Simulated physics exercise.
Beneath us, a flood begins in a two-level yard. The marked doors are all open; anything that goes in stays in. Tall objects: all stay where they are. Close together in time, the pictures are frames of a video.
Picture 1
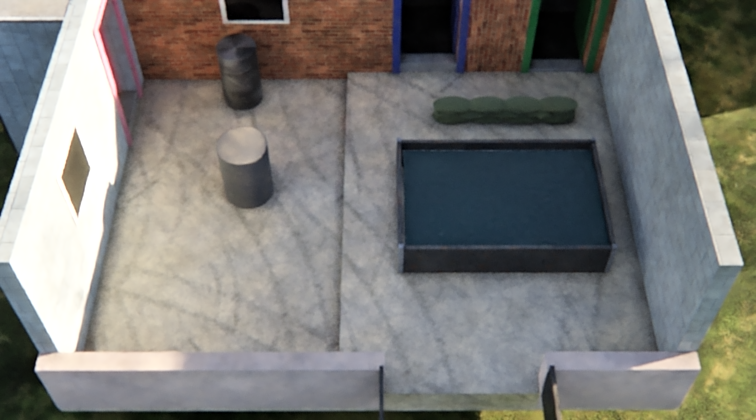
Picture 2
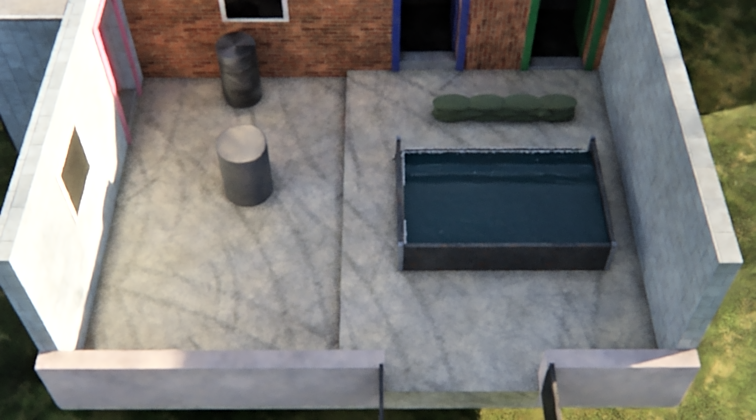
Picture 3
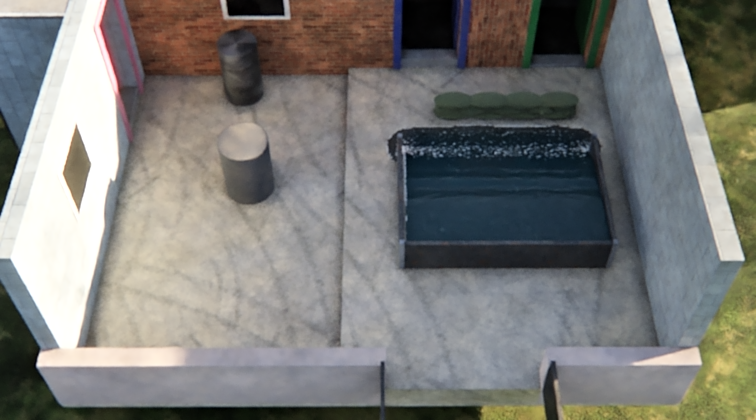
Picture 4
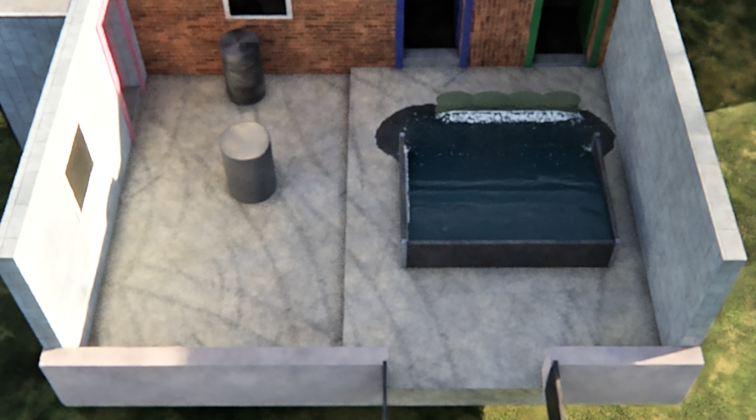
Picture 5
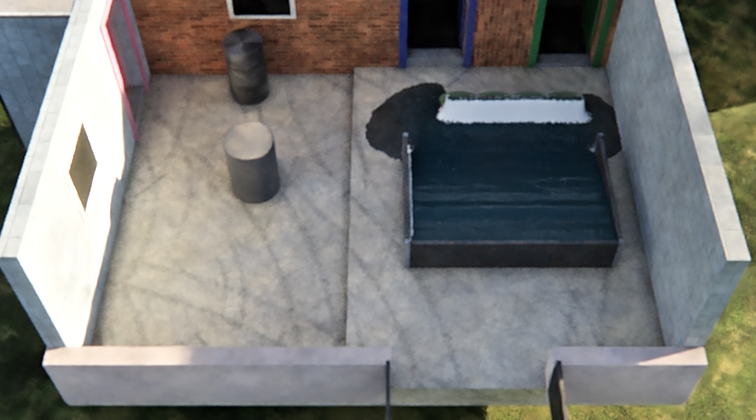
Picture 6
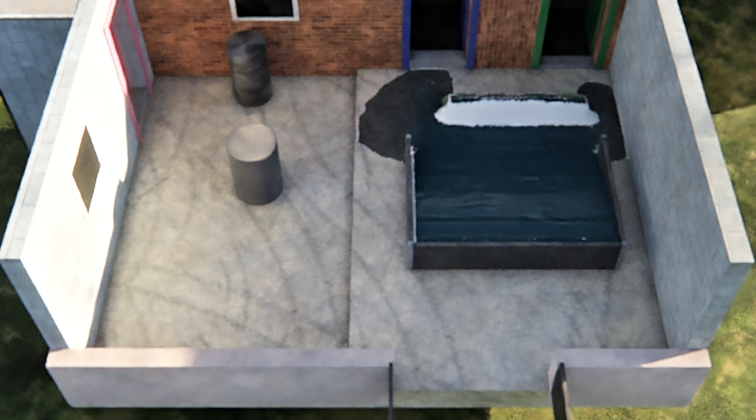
In the video, still water in a rectangular tank in a walled yard begins pouring over its far side, spreading across the paving around a low green hedge, which turns white with foam as dark wet patches widen beside it.
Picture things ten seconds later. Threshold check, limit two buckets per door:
One by one: The blue door will get two buckets at most; the pink door will get two buckets at most; the green door will get more than two buckets.
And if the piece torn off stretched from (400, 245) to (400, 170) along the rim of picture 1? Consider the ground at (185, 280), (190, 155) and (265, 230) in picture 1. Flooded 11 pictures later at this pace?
Going through them, the first would be submerged, the next still bare and the last submerged.
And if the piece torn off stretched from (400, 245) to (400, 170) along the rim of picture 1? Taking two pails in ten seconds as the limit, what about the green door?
Log - green: Below threshold.
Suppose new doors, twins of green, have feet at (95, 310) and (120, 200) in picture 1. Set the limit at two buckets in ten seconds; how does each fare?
Well, one comes out lower, the other comes out higher.
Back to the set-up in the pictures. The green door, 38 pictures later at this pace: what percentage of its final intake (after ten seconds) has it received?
Close to 75 percent.
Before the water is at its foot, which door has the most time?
That would be the door marked pink.
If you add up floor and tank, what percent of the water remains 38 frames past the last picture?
About 94 %.
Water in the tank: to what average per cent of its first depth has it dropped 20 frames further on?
Estimate: Some 38 %.
A moment on, water covers 15 % of the floor; the blue door wet at the sill, nothing in, the pink door not reached, the green door wet at the sill, nothing in.
Next, water covers 25 % of the floor; the blue door under two buckets in, the pink door not reached, the green door under two buckets in.
Then, water covers 45 % of the floor; the blue door under two buckets in, the pink door wet at the sill, nothing in, the green door far over two buckets in.
Later, water covers 70 % of the floor; the blue door under two buckets in, the pink door wet at the sill, nothing in, the green door far over two buckets in.
In the end, water covers 85 % of the floor; the blue door under two buckets in, the pink door wet at the sill, nothing in, the green door far over two buckets in.
